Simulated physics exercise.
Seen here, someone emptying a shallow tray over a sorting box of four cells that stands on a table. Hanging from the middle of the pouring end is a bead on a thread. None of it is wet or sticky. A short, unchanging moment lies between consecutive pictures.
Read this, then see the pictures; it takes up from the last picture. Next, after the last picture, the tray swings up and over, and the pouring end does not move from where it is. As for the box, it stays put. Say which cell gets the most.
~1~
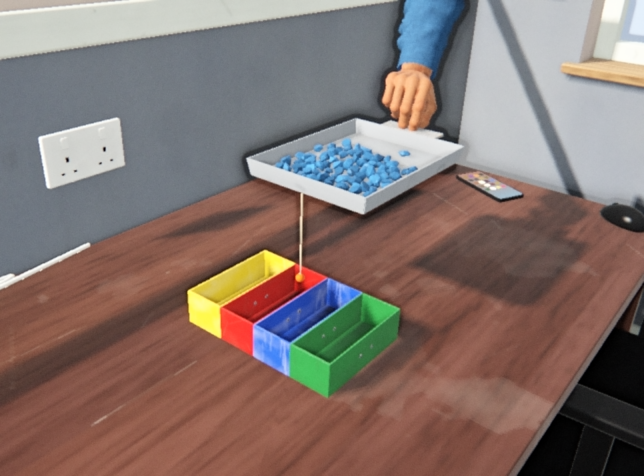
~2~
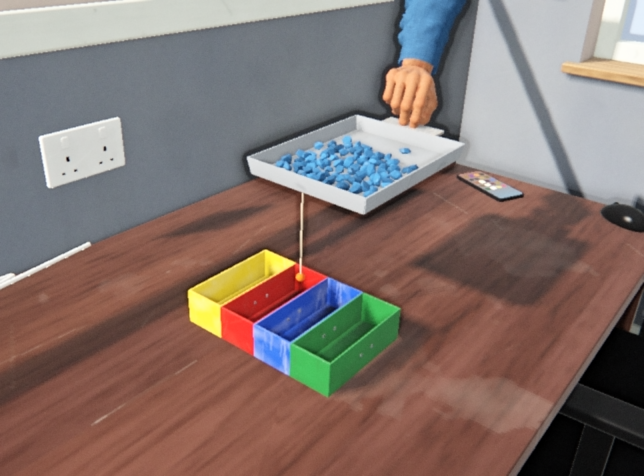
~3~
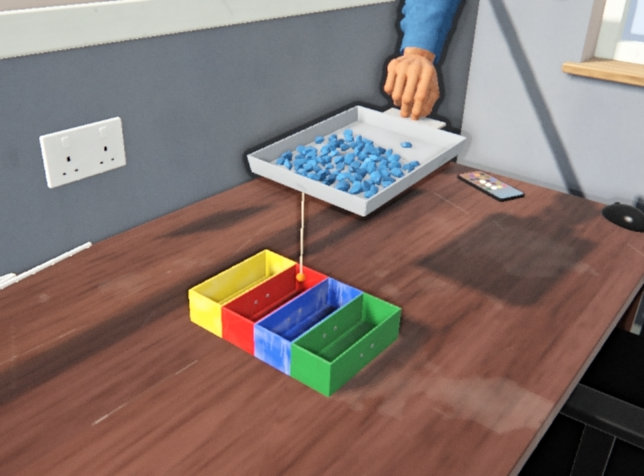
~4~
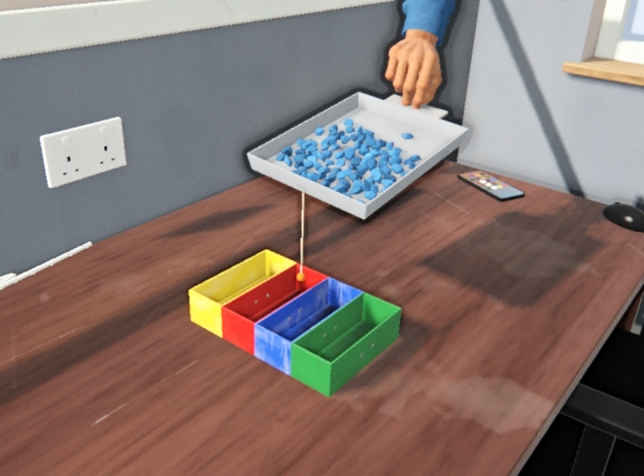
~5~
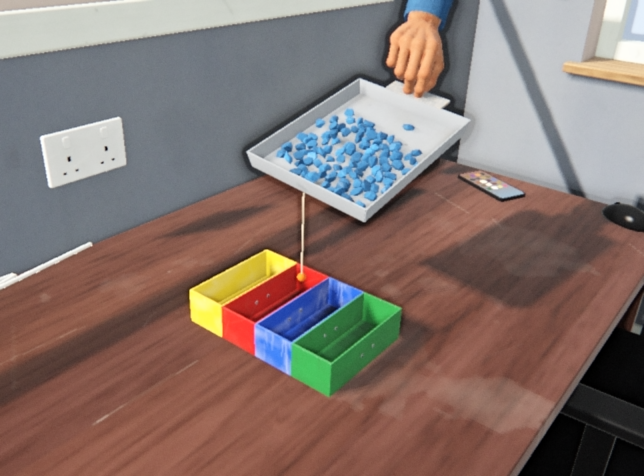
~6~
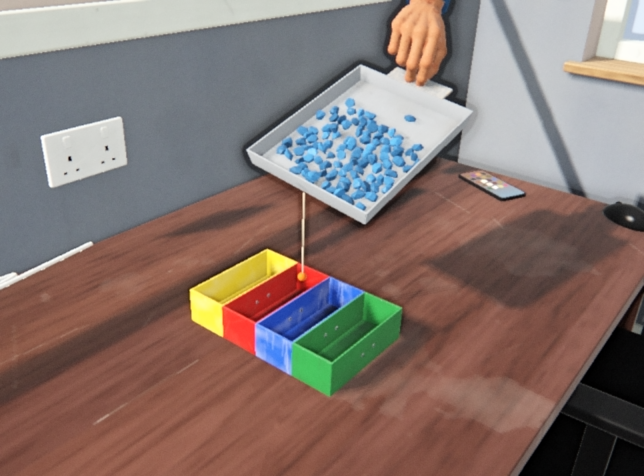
Green.
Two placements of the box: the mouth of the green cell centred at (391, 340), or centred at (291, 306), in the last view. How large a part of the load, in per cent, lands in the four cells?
In turn about 100 and about 10 percent.
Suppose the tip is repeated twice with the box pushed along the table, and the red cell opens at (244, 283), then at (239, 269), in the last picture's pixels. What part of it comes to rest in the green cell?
I'd say about 40 percent, followed by about 10 percent.
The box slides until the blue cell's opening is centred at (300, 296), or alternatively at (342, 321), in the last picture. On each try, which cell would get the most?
The cell in green, then the blue one.
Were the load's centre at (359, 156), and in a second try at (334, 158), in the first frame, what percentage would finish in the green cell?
70 and 60 per cent.
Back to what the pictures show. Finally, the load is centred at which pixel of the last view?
Somewhere around (340, 346) in the final view.
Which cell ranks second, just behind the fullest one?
Blue.
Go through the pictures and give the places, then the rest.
Corners of the pouring end (251, 158) and (365, 196), level; middle of the load (354, 171), aquarium stones; bead on its thread (300, 278); yellow cell (205, 311); red cell (237, 328); blue cell (272, 347); green cell (310, 367), in the first picture.
Corners of the pouring end (252, 157) and (365, 196), level; middle of the load (354, 169), in the second picture.
Corners of the pouring end (252, 156) and (365, 199), tipped barely, lowest at the right corner; middle of the load (355, 166), in the third picture.
Corners of the pouring end (252, 153) and (365, 203), tipped a little, lowest at the right corner; middle of the load (355, 162), in the fourth picture.
Corners of the pouring end (252, 152) and (365, 207), tipped clearly, lowest at the right corner; middle of the load (356, 159), in the fifth picture.
Corners of the pouring end (251, 150) and (365, 210), tipped clearly, lowest at the right corner; middle of the load (356, 155); yellow cell (207, 310); red cell (239, 327); blue cell (274, 346); green cell (312, 366), in the sixth picture.
Just after the last frame, tray tipped steeply; every one on the tray.
A moment on, tray tipped past a quarter turn; roughly a third on the tray; roughly a third in the green cell; about a tenth in the blue cell; roughly a quarter falling or outside the box.
Further on, tray tipped past a quarter turn; roughly two thirds in the green cell; roughly a quarter in the blue cell; just a few in the red cell; just a few falling or outside the box.
When it is over, tray tipped past a quarter turn; roughly two thirds in the green cell; roughly a quarter in the blue cell; just a few in the red cell; not one in the yellow cell; just a few outside the box.
